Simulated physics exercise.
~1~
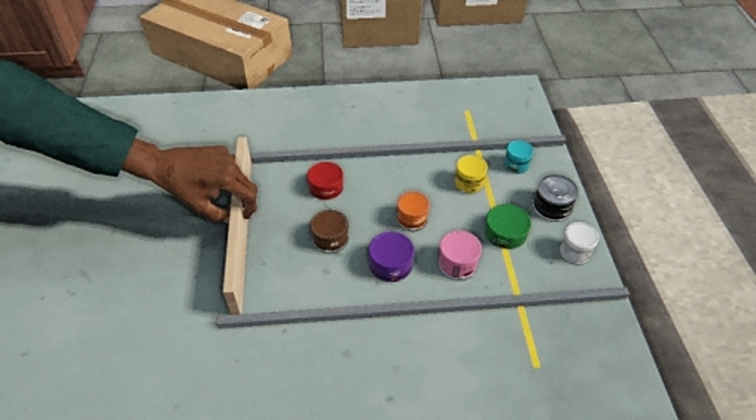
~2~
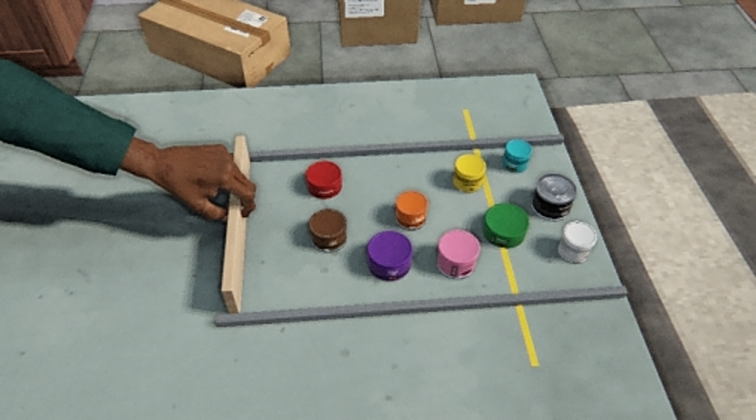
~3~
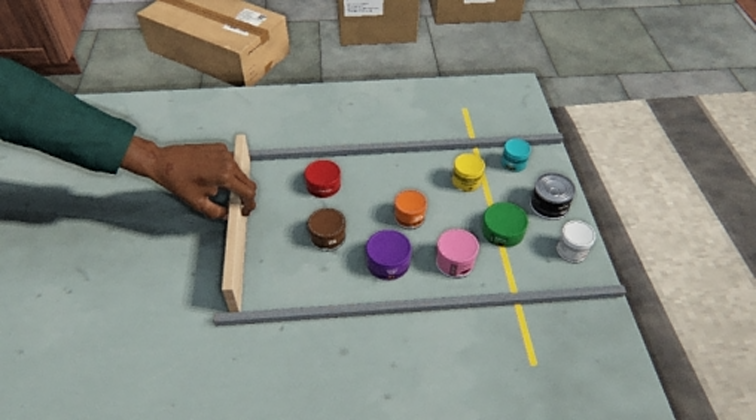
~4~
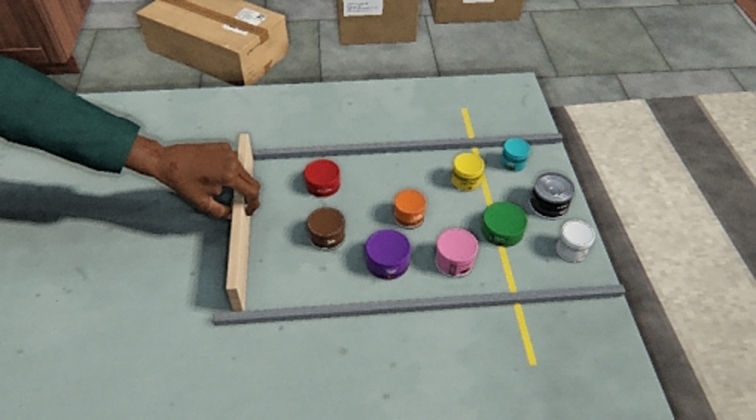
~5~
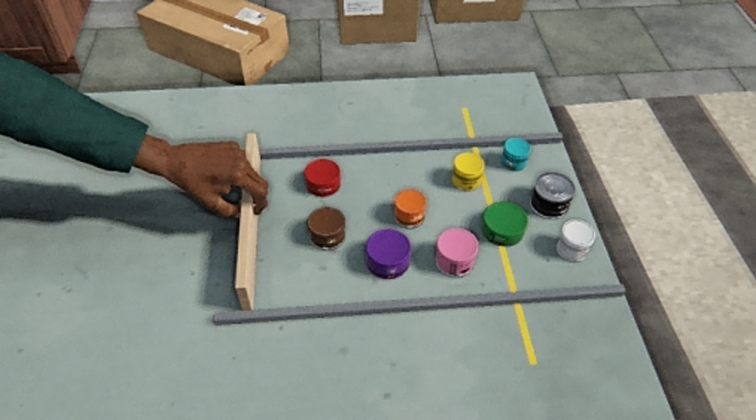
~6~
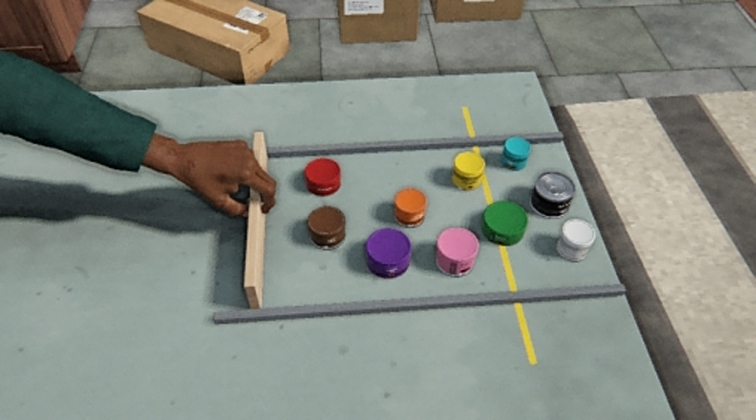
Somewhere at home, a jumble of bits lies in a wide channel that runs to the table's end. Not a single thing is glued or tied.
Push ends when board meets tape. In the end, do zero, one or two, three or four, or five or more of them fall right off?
Turns out the ones that don't stay up top number zero.
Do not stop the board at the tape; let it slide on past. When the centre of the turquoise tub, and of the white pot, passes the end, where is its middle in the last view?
Around (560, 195), then around (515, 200).
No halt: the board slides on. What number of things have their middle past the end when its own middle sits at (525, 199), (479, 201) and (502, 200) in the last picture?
Taking the three positions in turn, the counts come to 1, 0 and 0.
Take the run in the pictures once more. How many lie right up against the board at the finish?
That would be 4 of them.
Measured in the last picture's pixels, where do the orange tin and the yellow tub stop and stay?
The orange tin stops around (505, 190); the yellow tub around (532, 173).
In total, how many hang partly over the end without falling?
My count gives 0.
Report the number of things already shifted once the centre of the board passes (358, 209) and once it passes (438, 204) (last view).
The first number is 2, the next one 6.
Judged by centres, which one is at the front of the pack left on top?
Foremost: The white pot.
A little later, none off yet; white pot at rest near (575, 241); black pot at rest near (552, 195); turquoise tub at rest near (516, 154).
When it is over, the number that fall off is zero.
